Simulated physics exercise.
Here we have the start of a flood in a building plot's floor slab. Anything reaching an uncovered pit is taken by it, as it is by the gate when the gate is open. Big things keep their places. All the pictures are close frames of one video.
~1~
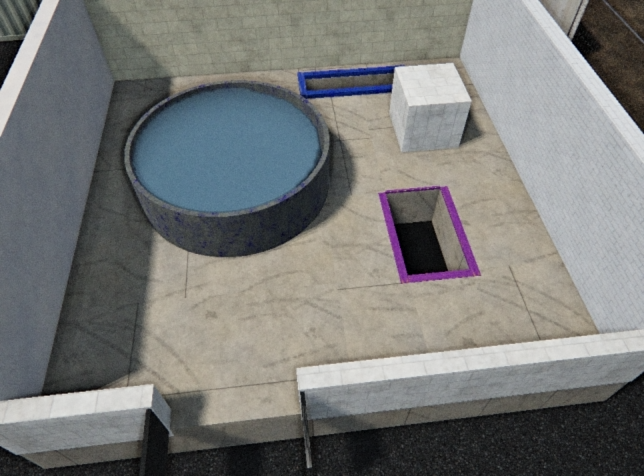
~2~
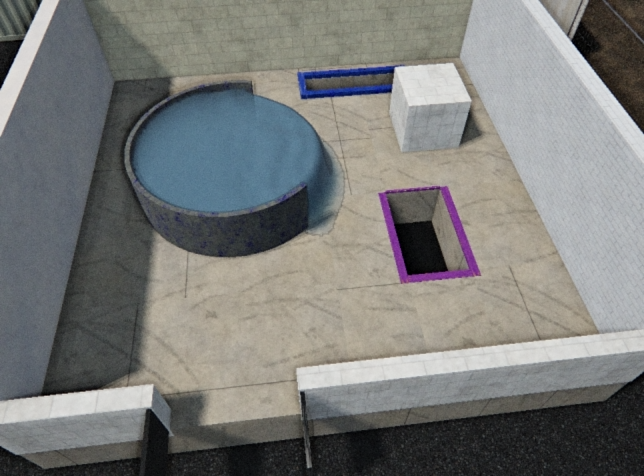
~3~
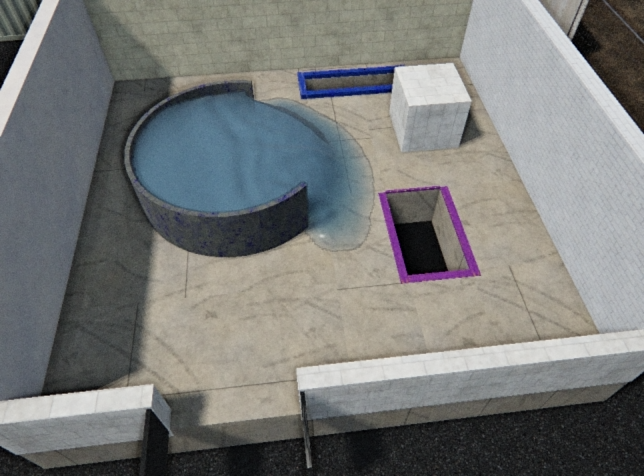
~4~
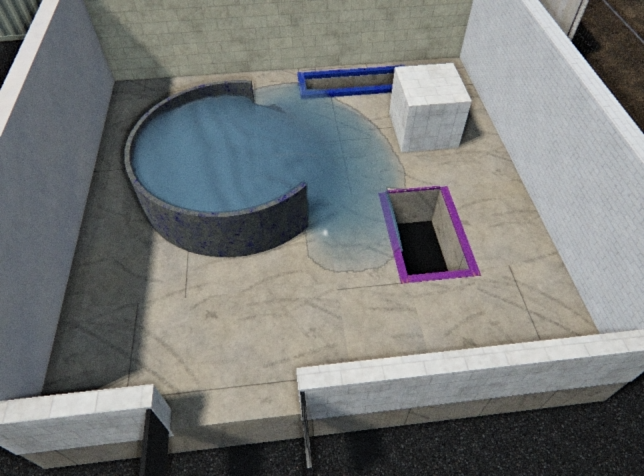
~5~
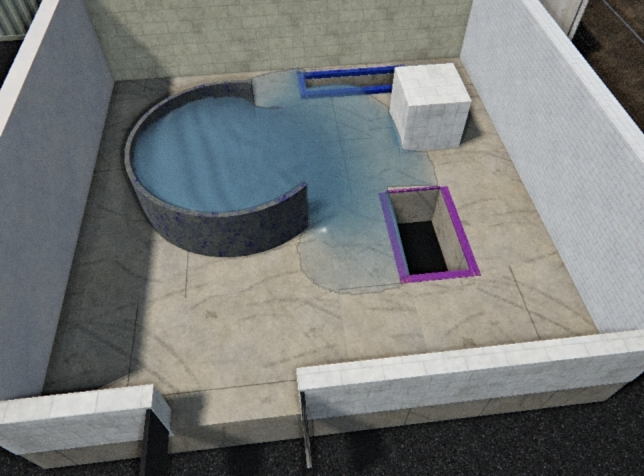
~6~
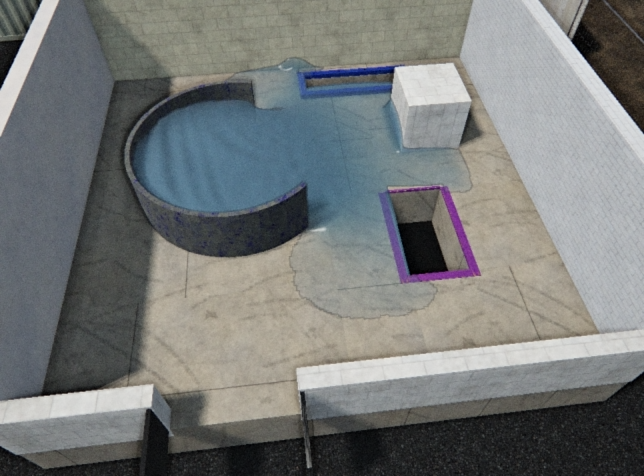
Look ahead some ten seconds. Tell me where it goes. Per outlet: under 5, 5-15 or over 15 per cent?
In order: The gate gets hardly any of it - below five per cent, the purple pit gets a big share of it - past fifteen per cent, the blue pit gets a big share of it - past fifteen per cent.
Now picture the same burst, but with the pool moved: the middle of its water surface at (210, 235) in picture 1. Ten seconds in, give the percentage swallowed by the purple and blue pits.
Within ten seconds the purple pit collects 55 percent of the total and the blue pit 10 percent.
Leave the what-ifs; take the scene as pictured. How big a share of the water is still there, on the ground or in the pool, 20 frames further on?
My figure is close to 62 percent.
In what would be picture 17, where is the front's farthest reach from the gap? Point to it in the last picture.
Somewhere about (604, 358).
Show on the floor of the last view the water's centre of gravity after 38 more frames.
Close to (343, 173).
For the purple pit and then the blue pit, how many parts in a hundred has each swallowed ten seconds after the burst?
Roughly 36 and 22 %.
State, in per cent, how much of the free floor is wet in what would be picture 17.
That comes to about 45 per cent.
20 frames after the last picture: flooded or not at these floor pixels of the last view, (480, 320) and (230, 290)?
Point 1: Inundated; point 2: Unwetted.
A moment on, water covers 35 % of the floor; the gate 0 %, the purple pit 8 %, the blue pit 5 %.
Next, water covers 45 % of the floor; the gate 0 %, the purple pit 14 %, the blue pit 11 %.
Then, water covers 60 % of the floor; the gate 0 %, the purple pit 22 %, the blue pit 17 %.
Later, water covers 90 % of the floor; the gate 0 %, the purple pit 29 %, the blue pit 21 %.
In the end, water covers 100 % of the floor; the gate 1 %, the purple pit 37 %, the blue pit 21 %.
